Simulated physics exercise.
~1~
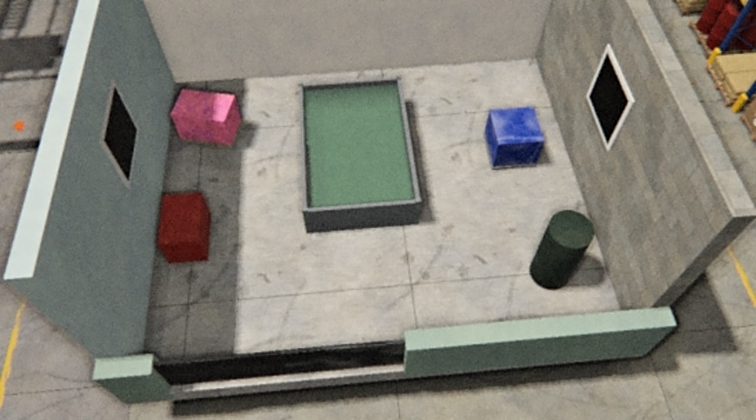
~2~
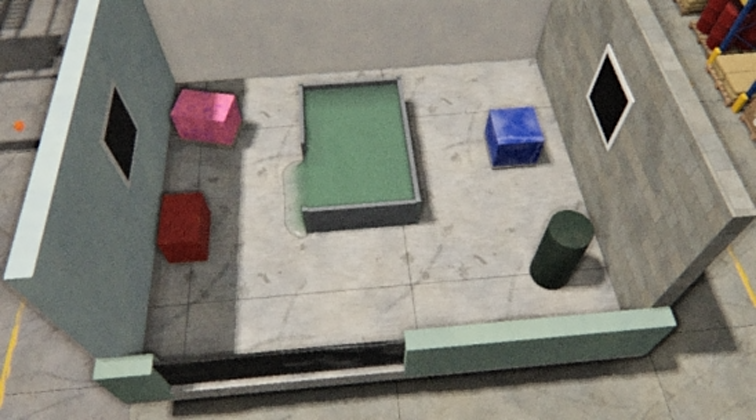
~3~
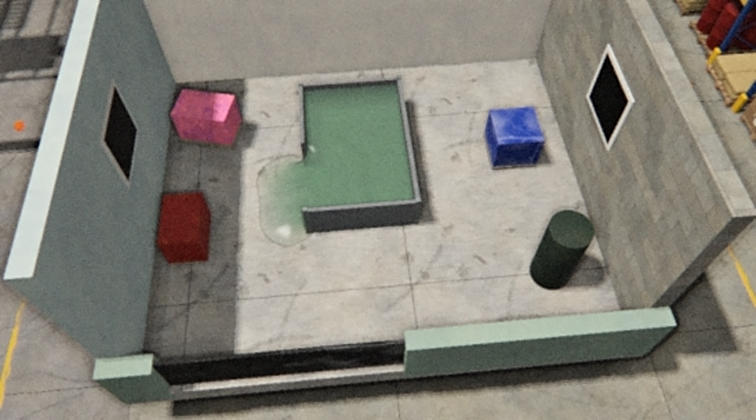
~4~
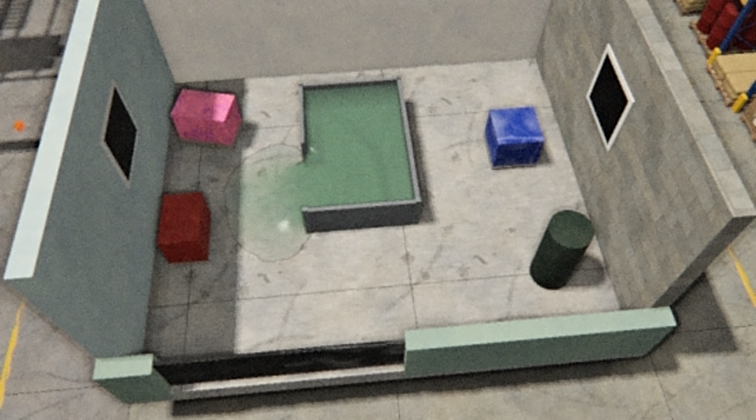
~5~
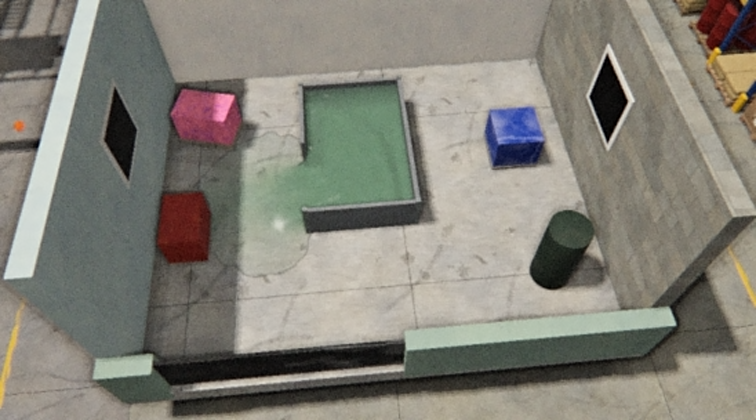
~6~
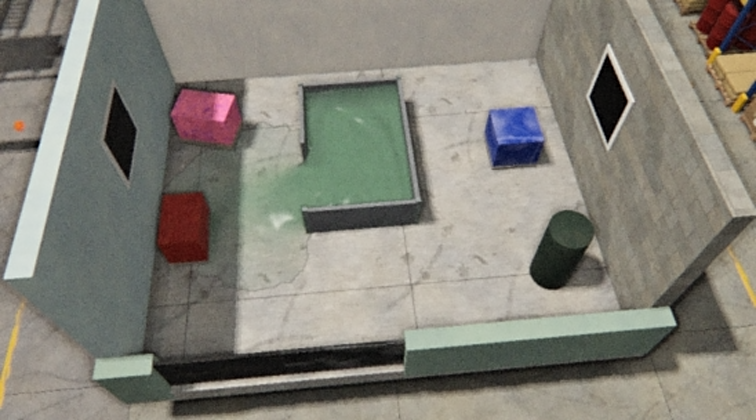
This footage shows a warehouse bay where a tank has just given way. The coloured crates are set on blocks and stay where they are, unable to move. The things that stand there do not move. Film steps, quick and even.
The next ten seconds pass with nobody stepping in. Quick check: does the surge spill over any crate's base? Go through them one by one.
Result: Red crate wet, pink crate wet, blue crate wet.
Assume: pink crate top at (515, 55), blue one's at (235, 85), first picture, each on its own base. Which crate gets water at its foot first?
The one in red.
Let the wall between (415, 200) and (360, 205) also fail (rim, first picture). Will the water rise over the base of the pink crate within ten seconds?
Pink crate: Not reached.
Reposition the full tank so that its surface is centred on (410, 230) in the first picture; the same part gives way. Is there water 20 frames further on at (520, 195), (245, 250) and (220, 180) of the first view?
In that order: Not flooded, awash, under water.
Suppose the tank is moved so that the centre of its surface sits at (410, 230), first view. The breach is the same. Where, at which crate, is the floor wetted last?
Last: The crate marked blue.
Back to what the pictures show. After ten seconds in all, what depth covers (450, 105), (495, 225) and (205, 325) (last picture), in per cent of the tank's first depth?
10, 8 and 16 in a hundred, in turn.
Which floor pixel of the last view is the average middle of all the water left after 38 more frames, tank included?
It is around (306, 207).
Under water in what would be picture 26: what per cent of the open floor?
Around 45 percent, give or take.
A moment on, water covers 20 % of the floor; the red crate water round its plinth, the pink crate water round its plinth, the blue crate not reached.
Next, water covers 25 % of the floor; the red crate water round its plinth, the pink crate water round its plinth, the blue crate not reached.
Then, water covers 45 % of the floor; the red crate water round its plinth, the pink crate water round its plinth, the blue crate not reached.
Later, water covers 80 % of the floor; the red crate water round its plinth, the pink crate water round its plinth, the blue crate not reached.
In the end, water covers 100 % of the floor; the red crate was topped, the pink crate was topped, the blue crate was topped.
